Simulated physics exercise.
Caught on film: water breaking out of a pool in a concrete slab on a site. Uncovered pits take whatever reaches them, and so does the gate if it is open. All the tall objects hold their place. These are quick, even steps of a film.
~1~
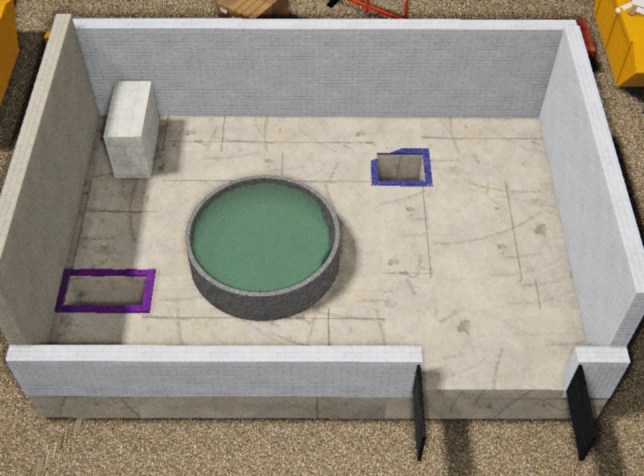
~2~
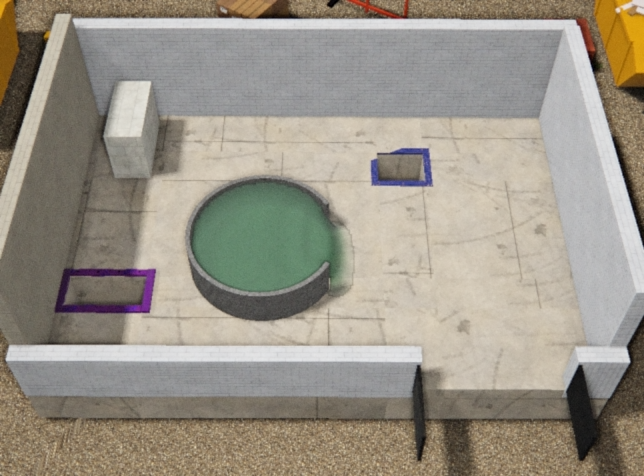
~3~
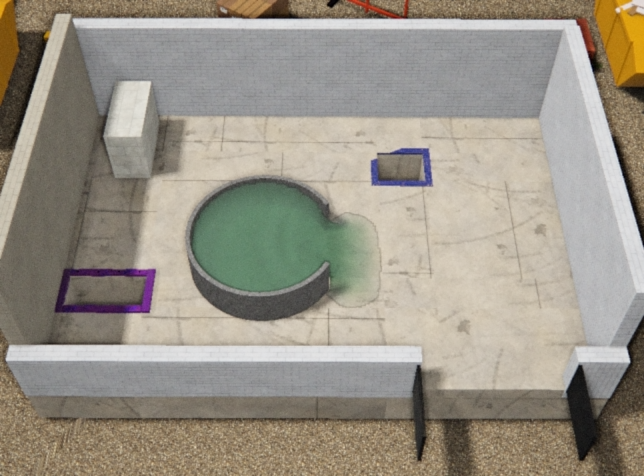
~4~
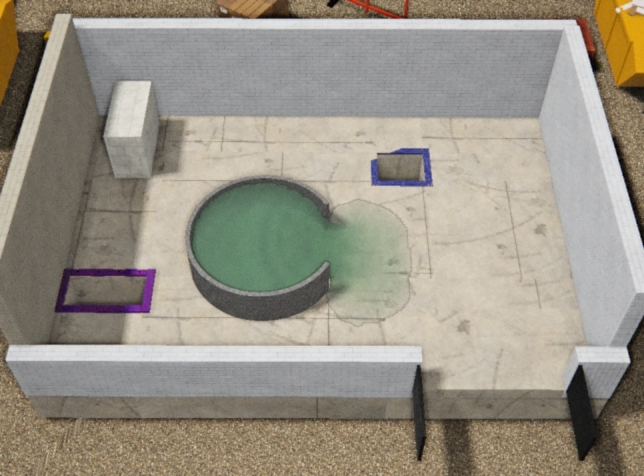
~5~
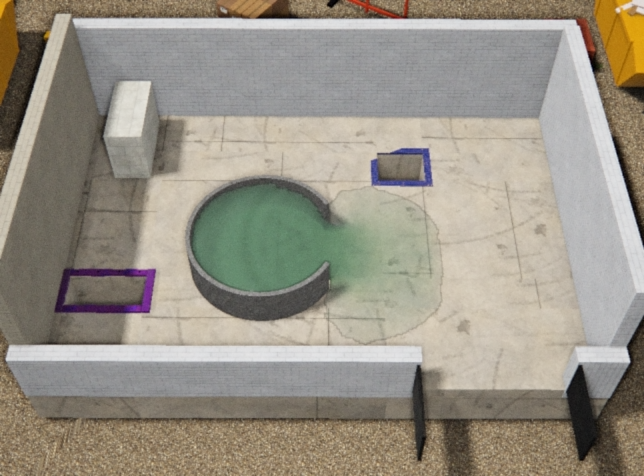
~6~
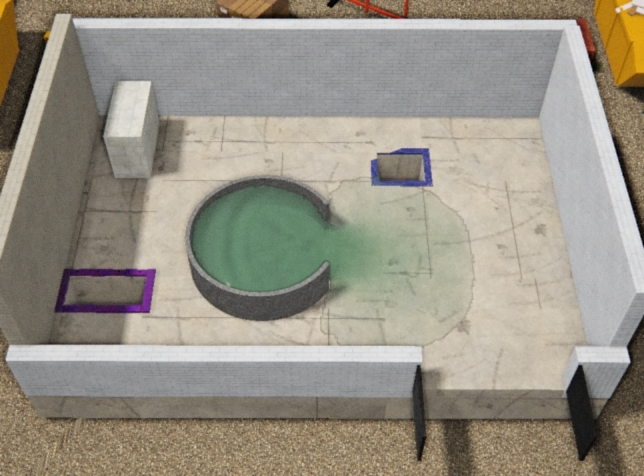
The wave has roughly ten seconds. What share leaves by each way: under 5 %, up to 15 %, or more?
One by one: The gate takes above 15 %; the blue pit takes between 5 and 15 %; the purple pit takes not even 5 %.
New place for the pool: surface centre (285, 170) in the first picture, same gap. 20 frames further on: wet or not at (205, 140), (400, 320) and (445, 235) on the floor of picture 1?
One after the other: No water, free of water, awash.
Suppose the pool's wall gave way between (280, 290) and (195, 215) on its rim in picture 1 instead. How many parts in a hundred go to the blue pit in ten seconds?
In per cent: Blue 0.
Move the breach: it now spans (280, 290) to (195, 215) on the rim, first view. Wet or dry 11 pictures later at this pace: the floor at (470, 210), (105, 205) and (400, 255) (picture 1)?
In turn: Clear, under water, free of water.
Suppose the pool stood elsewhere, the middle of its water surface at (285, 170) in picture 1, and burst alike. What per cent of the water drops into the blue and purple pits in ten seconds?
Roughly, in per cent: Blue 40, purple 0.
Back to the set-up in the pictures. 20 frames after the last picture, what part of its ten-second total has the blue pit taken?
Close to 25 %.
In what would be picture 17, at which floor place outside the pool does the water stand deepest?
Close to (581, 363).
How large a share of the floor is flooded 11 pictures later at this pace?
Near 40 in a hundred.
A moment on, water covers 35 % of the floor; the gate 0 %, the blue pit 1 %, the purple pit 0 %.
Next, water covers 40 % of the floor; the gate 2 %, the blue pit 2 %, the purple pit 0 %.
Then, water covers 45 % of the floor; the gate 8 %, the blue pit 3 %, the purple pit 0 %.
Later, water covers 55 % of the floor; the gate 19 %, the blue pit 6 %, the purple pit 0 %.
In the end, water covers 70 % of the floor; the gate 32 %, the blue pit 12 %, the purple pit 0 %.
